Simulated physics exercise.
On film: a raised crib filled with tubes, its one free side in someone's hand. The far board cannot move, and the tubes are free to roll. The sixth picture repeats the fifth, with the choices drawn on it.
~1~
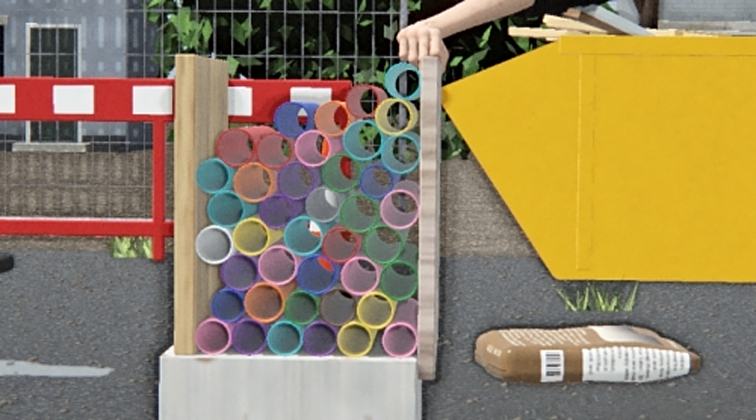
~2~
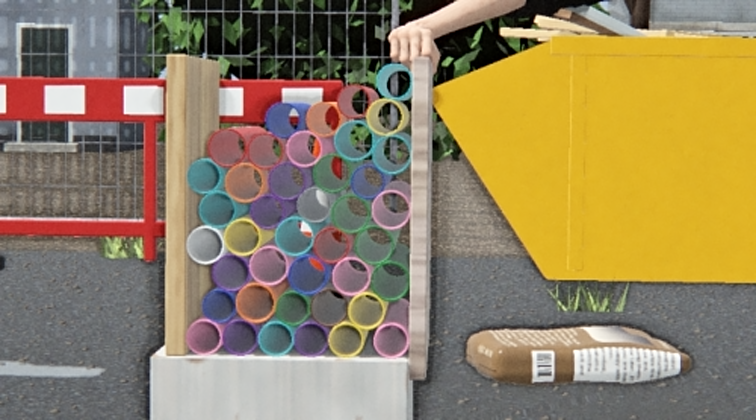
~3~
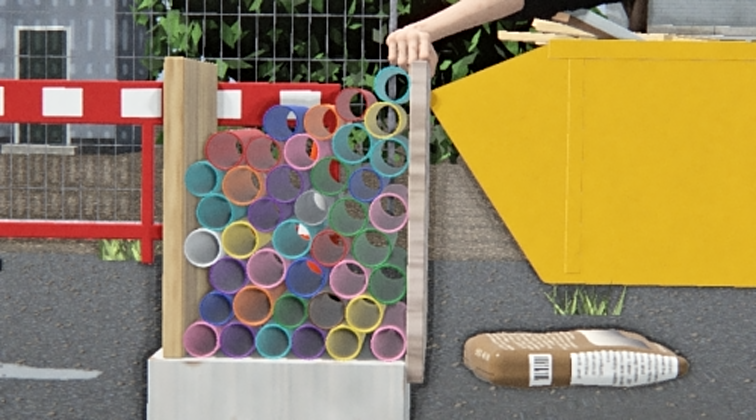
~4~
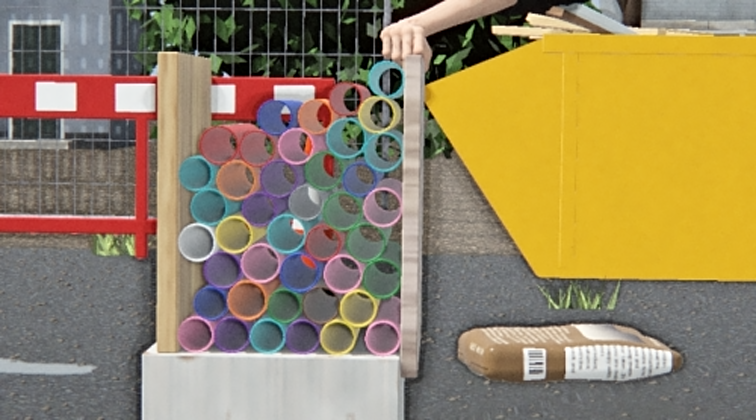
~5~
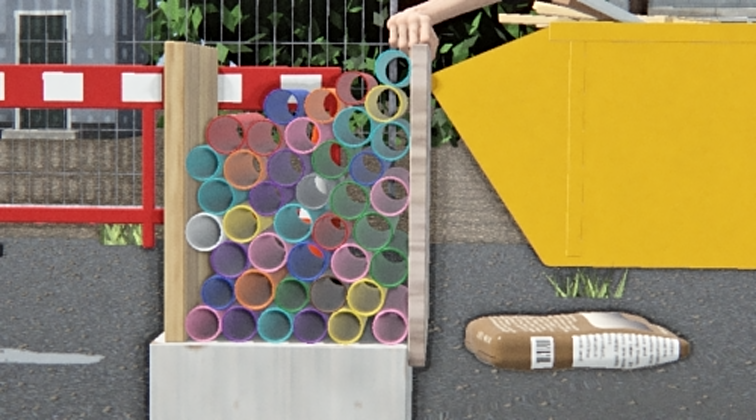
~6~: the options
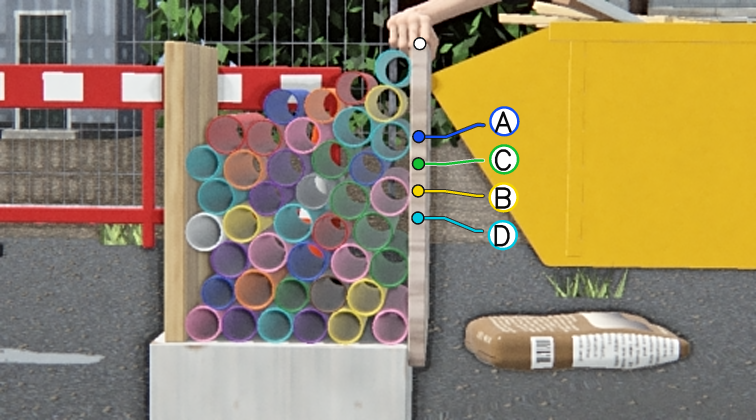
The video shows colourful tubes stacked in a raised crib between upright boards, a hand gripping the top of the right-hand board beside a yellow skip; the view shifts slightly while the tubes and hand stay essentially still.
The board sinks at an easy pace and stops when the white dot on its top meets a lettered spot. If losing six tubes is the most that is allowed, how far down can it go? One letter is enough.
The lowest mark that will do is D.
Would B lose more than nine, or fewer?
At B, fewer than nine.
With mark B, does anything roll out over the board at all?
Yes.
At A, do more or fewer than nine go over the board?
Fewer than nine.
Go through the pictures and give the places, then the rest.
In the first frame, a pink tube (213, 337); a pink tube (400, 341); an orange tube (265, 303).
In the second frame, an orange tube (256, 303); a green tube (374, 245).
In the third frame, a yellow tube (241, 240); a blue tube (365, 185).
In the fourth frame, a purple tube (279, 179); a yellow tube (377, 115).
In the fifth frame, a turquoise tube (393, 69); side board (420, 196); a pink tube (204, 324).
On the marked copy, A at (419, 136); B at (418, 191); C at (418, 163); D at (418, 218); the white dot at (420, 43).
With D. Early on, top of the board (411, 119).
Further on, top of the board (410, 203).
At the end, top of the board (410, 217), six out over the board.
As for the rest, A one out over the board; B six out over the board; C one out over the board.
